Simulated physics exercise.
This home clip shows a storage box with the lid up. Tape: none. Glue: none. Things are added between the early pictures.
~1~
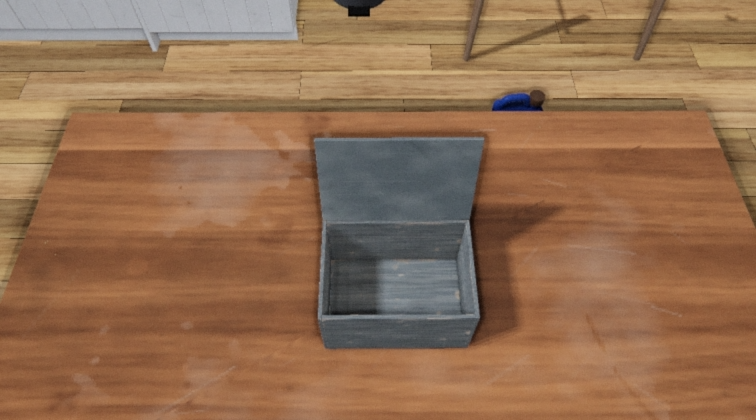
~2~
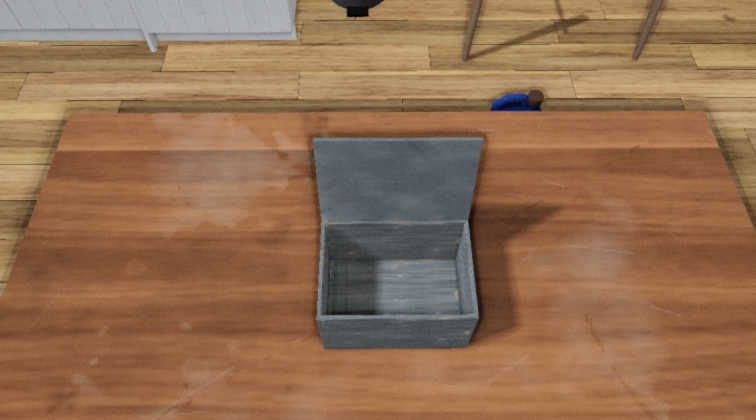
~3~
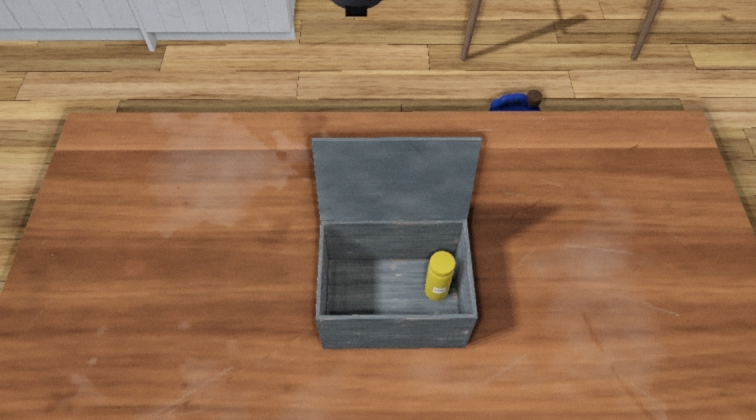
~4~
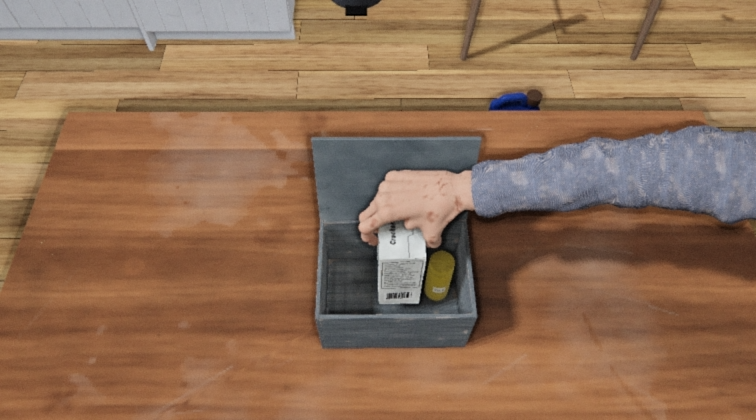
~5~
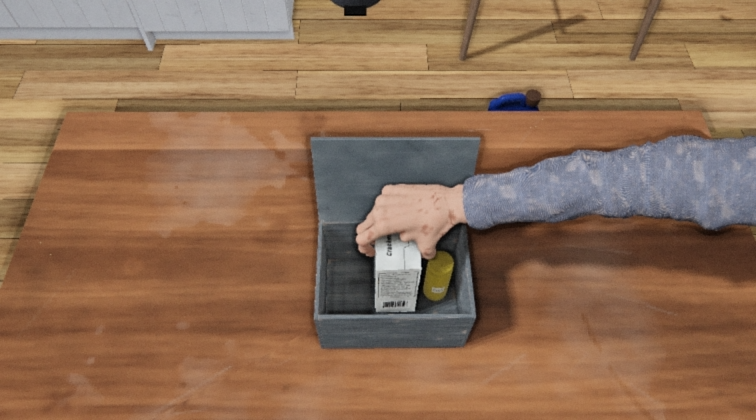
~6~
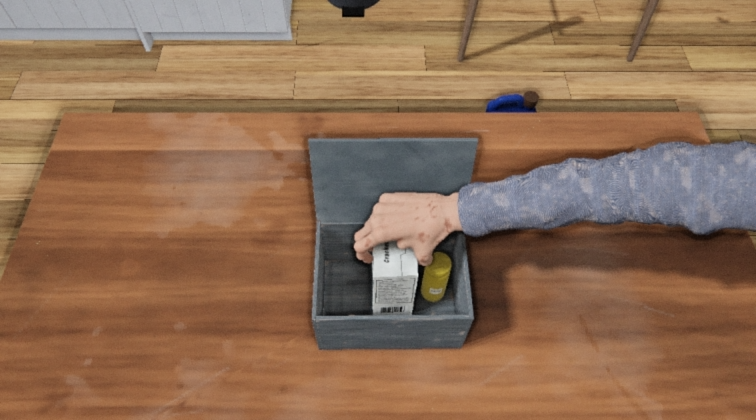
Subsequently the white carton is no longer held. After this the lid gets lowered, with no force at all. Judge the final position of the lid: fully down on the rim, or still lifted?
The lid fails to lower completely.
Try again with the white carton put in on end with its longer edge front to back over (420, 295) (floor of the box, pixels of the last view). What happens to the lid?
Put it in like that and the lid gets all the way down.
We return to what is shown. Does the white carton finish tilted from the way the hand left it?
Once everything settles, the white carton keeps its original angle.
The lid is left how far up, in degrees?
I'd put it at roughly 50°.
Then, 1.00 s after the last picture, lid starting down.
Then, 1.30 s after the last picture, lid 77° above the rim.
Then, 1.50 s after the last picture, lid 66° above the rim.
Then, 1.70 s after the last picture, lid 53° above the rim.
At rest, lid 51° above the rim; both in place. Seen from the same camera at the end, white carton near (393, 274).
